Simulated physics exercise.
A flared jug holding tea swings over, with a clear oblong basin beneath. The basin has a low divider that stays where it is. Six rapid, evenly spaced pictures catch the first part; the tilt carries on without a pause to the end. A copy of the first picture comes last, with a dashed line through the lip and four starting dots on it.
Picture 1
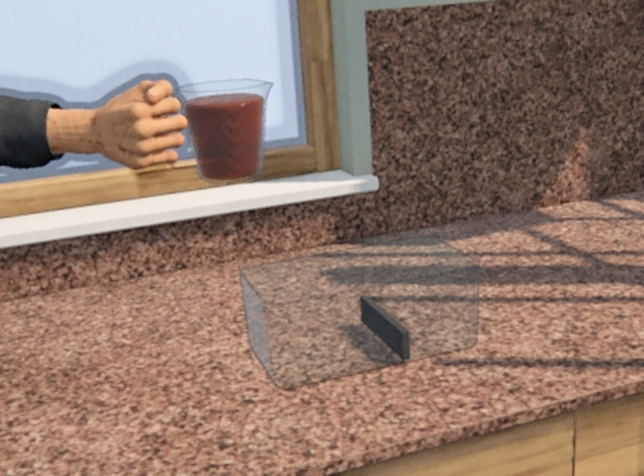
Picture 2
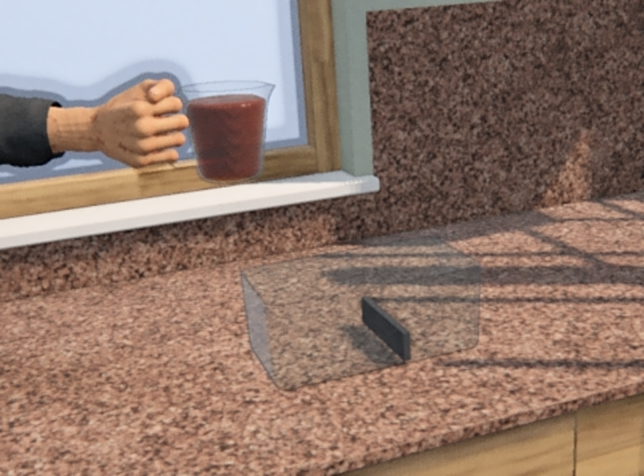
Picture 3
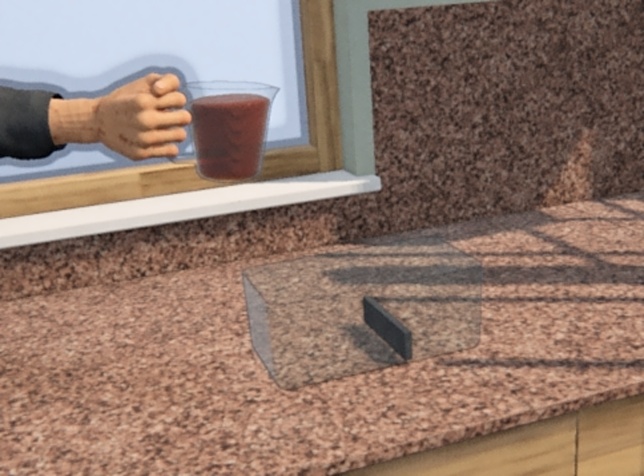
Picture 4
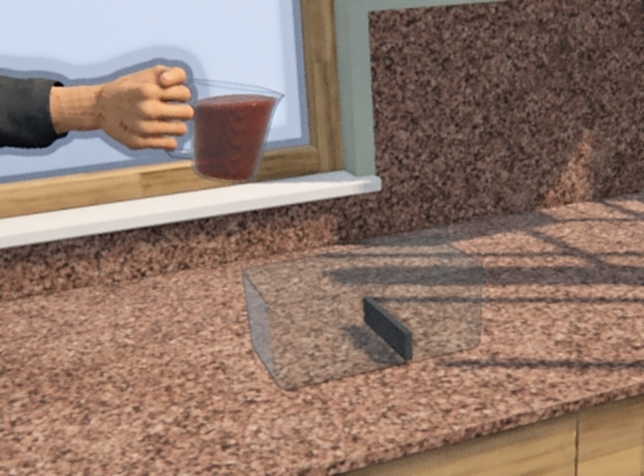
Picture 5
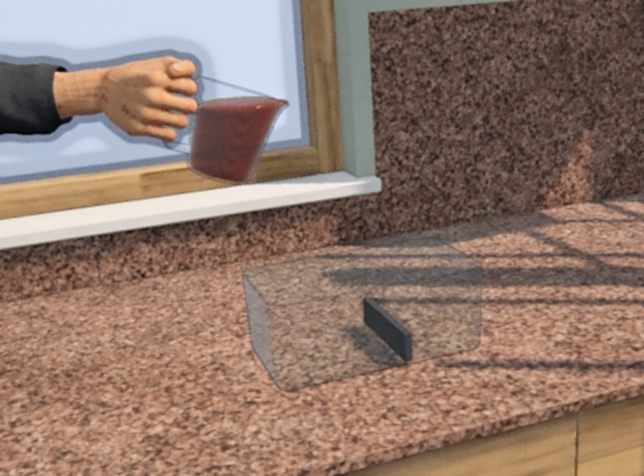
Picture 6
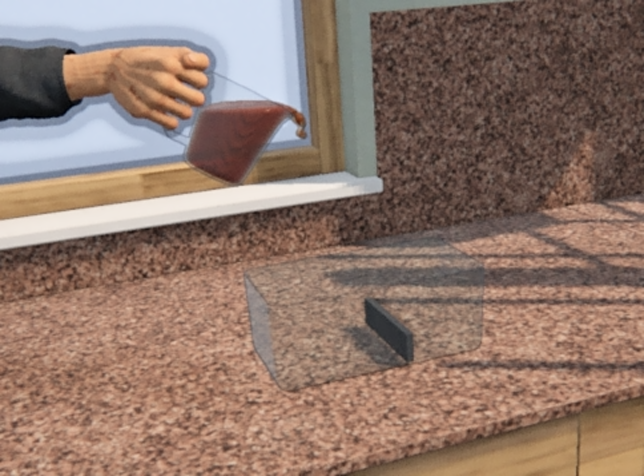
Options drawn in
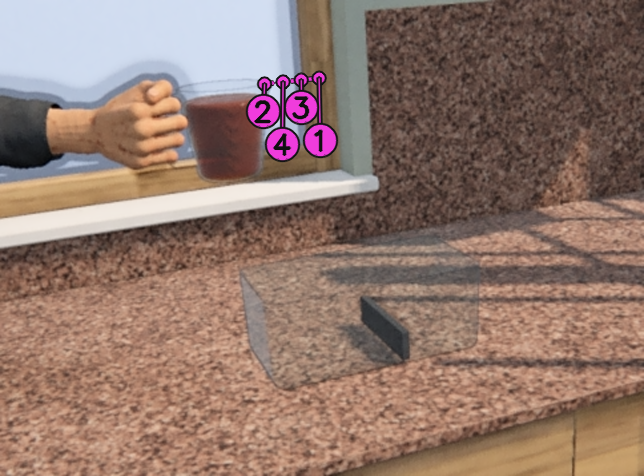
The video shows a hand beside a flared clear jug of reddish-brown tea above a counter with a clear oblong basin; the jug shifts slightly right, then tilts rightward until a little tea runs over its lip.
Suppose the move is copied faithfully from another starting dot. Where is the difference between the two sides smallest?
Go for 3.
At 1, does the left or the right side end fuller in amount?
More ends on the right.
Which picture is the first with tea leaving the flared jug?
Picture 6.
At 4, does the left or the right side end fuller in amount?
The left side.
On the marked copy, 1 at (319, 78); 2 at (264, 83); 3 at (301, 80); 4 at (283, 82).
For place 1, about 22 % ends left of the wall and 76 % right of it.
For place 2, about 89 % ends left of the wall and 6 % right of it; 4 % is lost outside.
For place 3, about 47 % ends left of the wall and 51 % right of it.
For place 4, about 84 % ends left of the wall and 12 % right of it; 4 % is lost outside.
